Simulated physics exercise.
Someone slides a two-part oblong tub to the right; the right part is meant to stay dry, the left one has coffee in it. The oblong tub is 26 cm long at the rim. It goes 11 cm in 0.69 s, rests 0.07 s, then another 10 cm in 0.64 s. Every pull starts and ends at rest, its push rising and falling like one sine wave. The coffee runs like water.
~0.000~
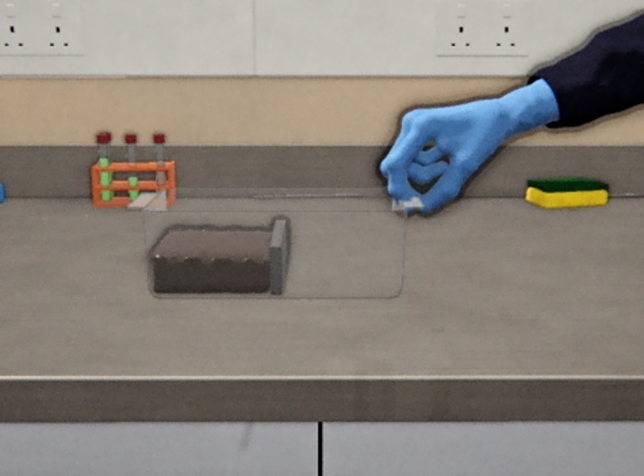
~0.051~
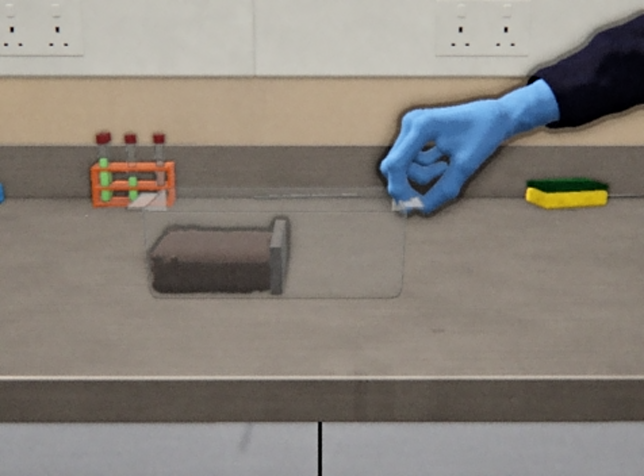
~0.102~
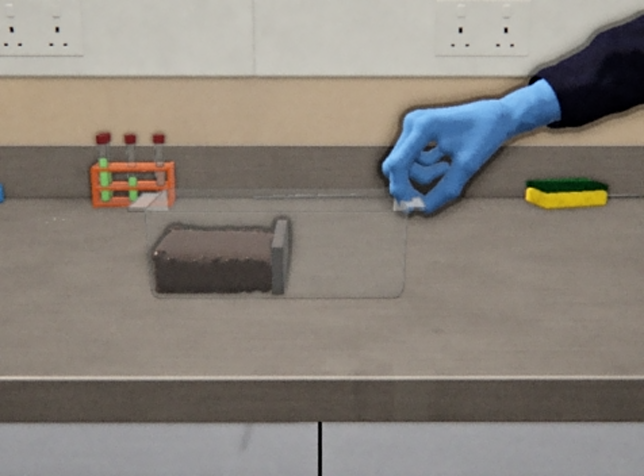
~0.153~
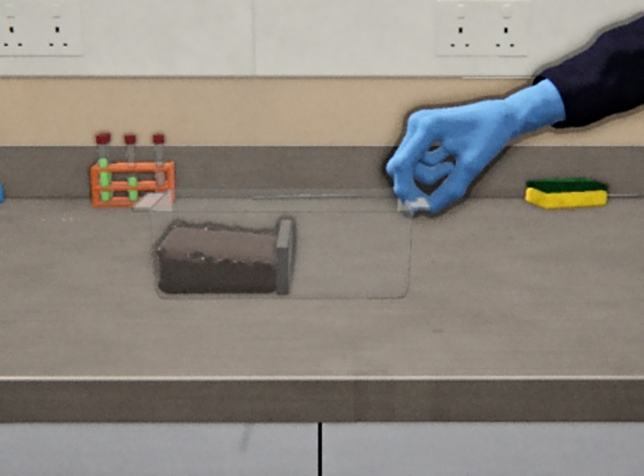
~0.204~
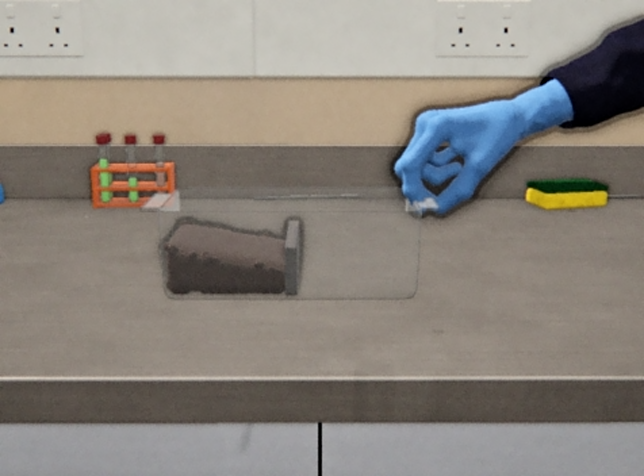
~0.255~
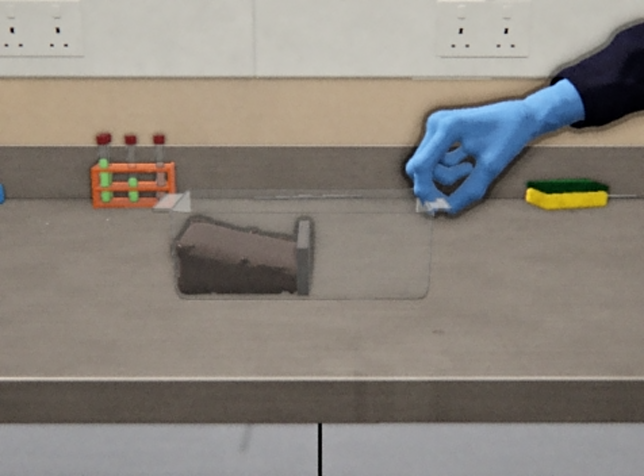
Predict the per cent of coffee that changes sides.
About 6 per cent.
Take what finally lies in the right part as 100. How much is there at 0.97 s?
Near 70 in a hundred.
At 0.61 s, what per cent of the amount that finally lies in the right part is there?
Some 60 per cent.
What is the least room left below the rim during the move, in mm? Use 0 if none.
About 30 mm.
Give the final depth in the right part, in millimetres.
About 2 mm.
After 0.61 s it has gone 11 cm; 4 per cent is on the right side and 0 is out of the oblong tub.
After 0.97 s it has gone 13 cm; 4 per cent is on the right side and 0 is out of the oblong tub.
After 1.33 s it has gone 21 cm; 5 per cent is on the right side and 0 is out of the oblong tub.
After 1.69 s it has gone 21 cm; 6 per cent is on the right side and 0 is out of the oblong tub.
In the end 6 per cent is on the right side and 0 is out of the oblong tub.
